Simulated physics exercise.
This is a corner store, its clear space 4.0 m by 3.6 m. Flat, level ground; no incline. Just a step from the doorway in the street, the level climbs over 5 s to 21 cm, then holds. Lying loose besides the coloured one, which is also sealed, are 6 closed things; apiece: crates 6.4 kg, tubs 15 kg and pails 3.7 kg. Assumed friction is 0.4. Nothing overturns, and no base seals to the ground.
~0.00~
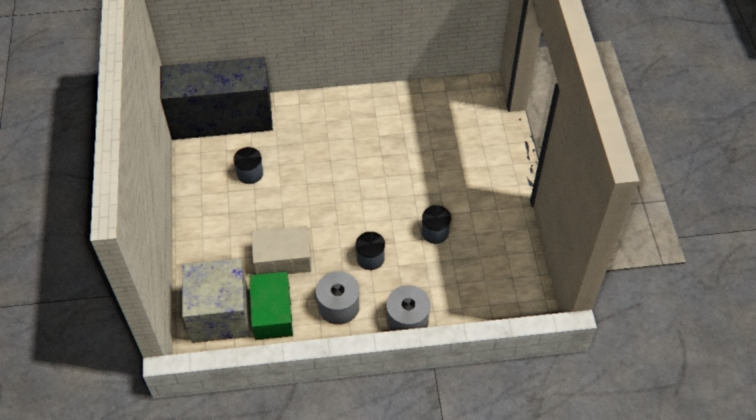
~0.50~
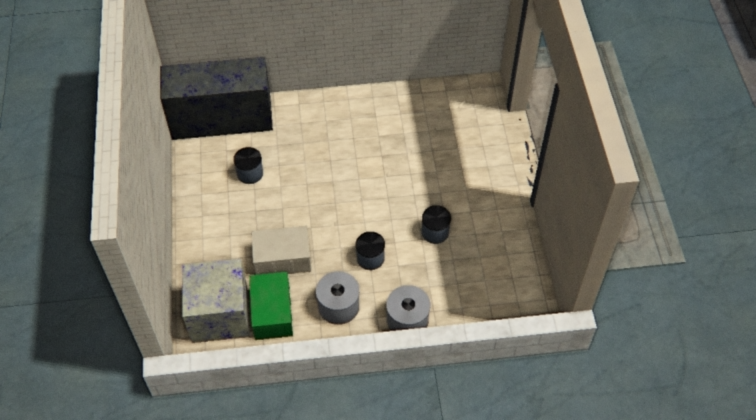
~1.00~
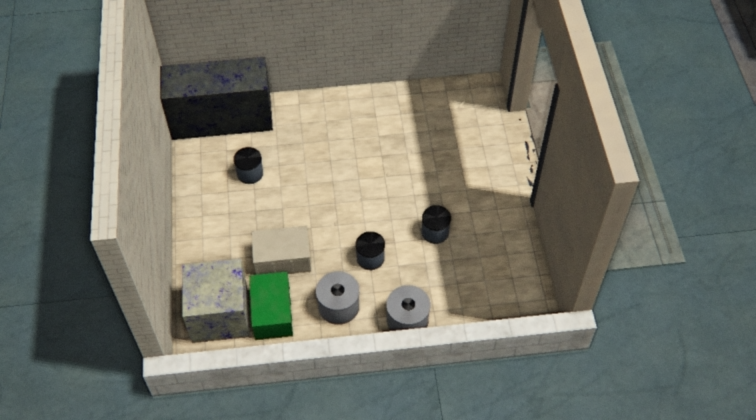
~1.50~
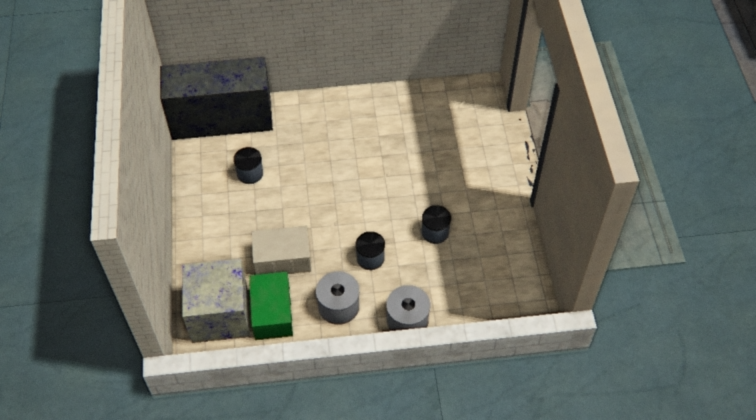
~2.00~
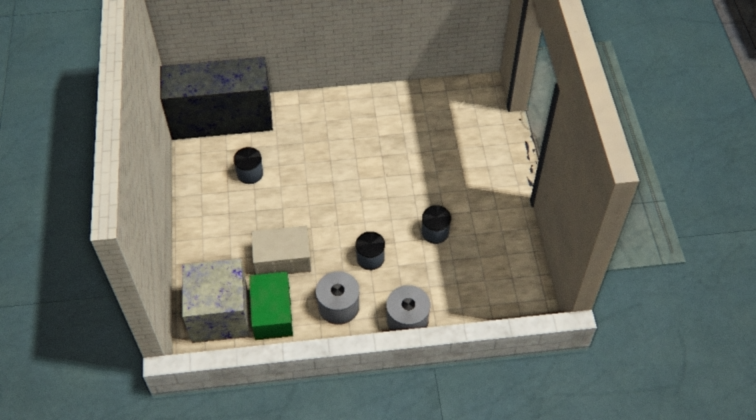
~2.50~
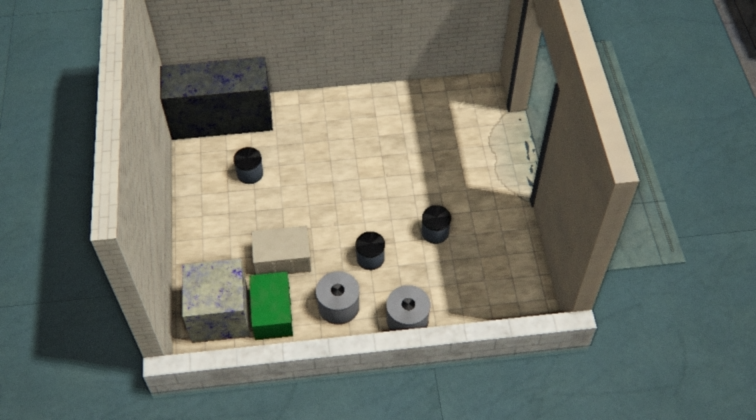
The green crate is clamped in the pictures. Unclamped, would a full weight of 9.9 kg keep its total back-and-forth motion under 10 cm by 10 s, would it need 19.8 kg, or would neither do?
It will take more than either choice to stop it.
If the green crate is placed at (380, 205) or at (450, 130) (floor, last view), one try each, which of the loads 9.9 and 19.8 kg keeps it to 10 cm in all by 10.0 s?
Taking the two spots in turn, neither keeps it, then neither keeps it.
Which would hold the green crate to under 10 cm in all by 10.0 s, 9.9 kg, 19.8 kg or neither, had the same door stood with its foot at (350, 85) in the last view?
For that position, nothing offered succeeds.
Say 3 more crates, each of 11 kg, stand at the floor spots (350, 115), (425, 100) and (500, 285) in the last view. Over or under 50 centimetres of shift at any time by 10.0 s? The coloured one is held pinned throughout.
In the order given, beyond the mark, then beyond the mark, and last within the mark.
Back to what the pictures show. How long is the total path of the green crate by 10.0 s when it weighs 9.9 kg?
Close to 60 centimetres all told.
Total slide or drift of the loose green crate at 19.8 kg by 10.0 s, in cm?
Roughly 30 centimetres.
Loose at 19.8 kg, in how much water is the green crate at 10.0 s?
Depth: Approx. 12 cm.
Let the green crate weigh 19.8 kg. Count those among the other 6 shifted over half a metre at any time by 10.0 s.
Count: 4.
After 3.5 s the green crate would be 0 cm from its start with 9.9 kg and 0 cm from its start with 19.8 kg; 0 cm of water round it then.
After 4.5 s the green crate would be 0 cm from its start with 9.9 kg and 0 cm from its start with 19.8 kg; 0 cm of water round it then.
After 7.0 s the green crate would be 0 cm from its start with 9.9 kg and 0 cm from its start with 19.8 kg; 3 cm of water round it then.
After 10.0 s the green crate would be 46 cm from its start with 9.9 kg and 29 cm from its start with 19.8 kg; 12 cm of water round it then.
